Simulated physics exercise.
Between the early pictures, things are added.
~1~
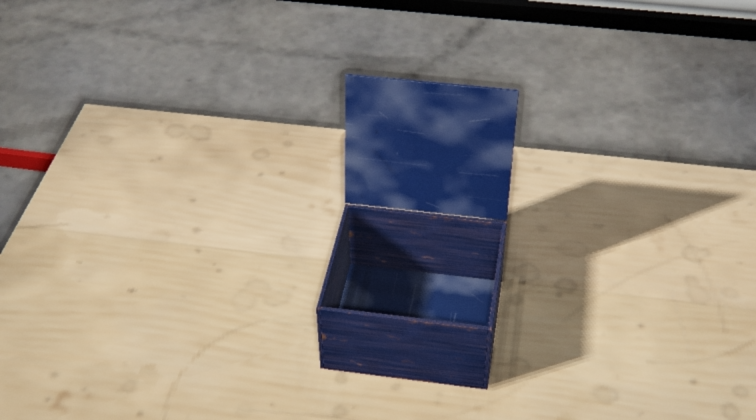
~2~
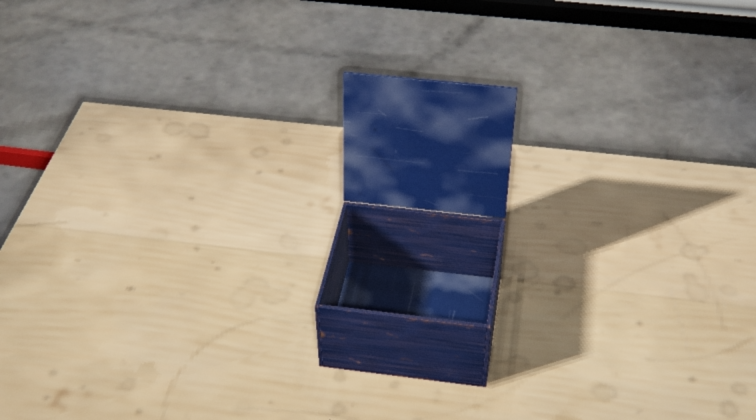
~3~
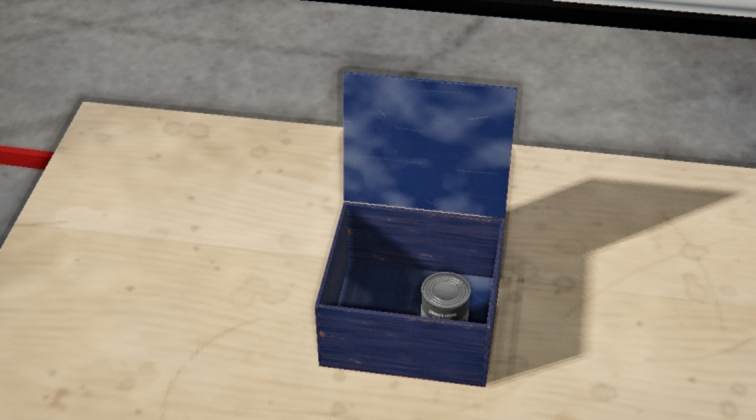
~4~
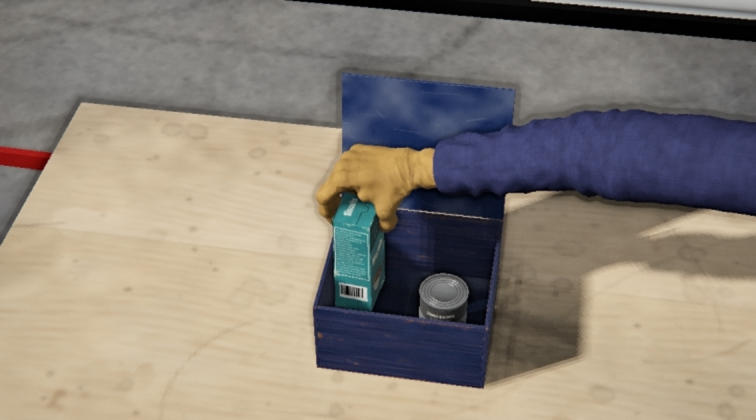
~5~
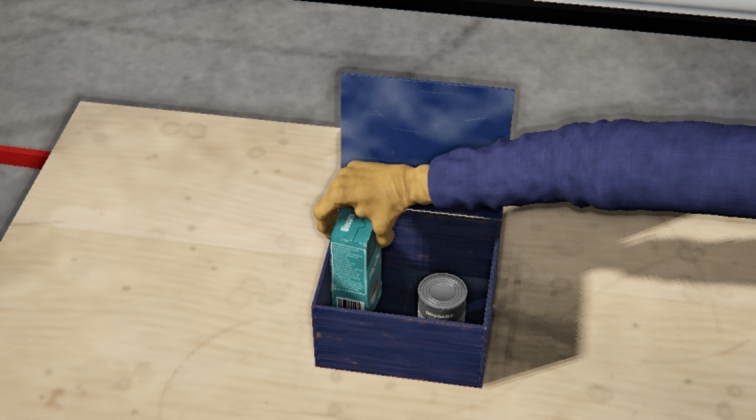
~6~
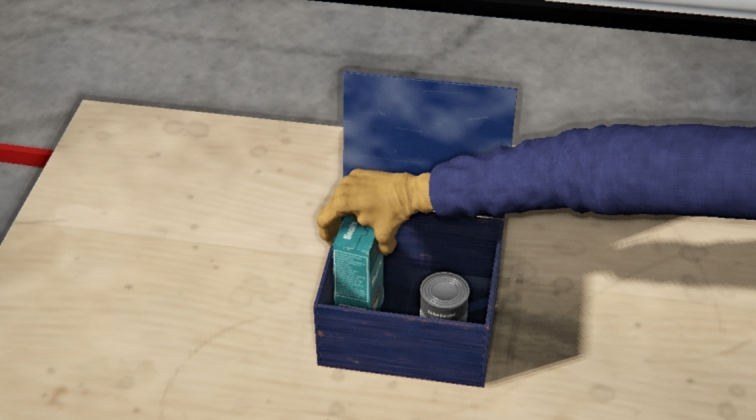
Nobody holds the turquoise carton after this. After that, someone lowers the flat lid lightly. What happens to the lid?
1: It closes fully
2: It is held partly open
It is held partly open.
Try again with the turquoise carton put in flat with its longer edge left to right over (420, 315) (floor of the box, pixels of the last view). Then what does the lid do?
Then it shuts flat.
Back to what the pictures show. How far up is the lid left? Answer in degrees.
About 35°.
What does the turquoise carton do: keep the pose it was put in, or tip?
At the finish it holds its orientation.
Then, 1.30 s after the last picture, lid 79° above the rim.
Then, 1.60 s after the last picture, lid 57° above the rim.
At rest, lid 36° above the rim; both in place. Seen from the same camera at the end, turquoise carton near (359, 273).
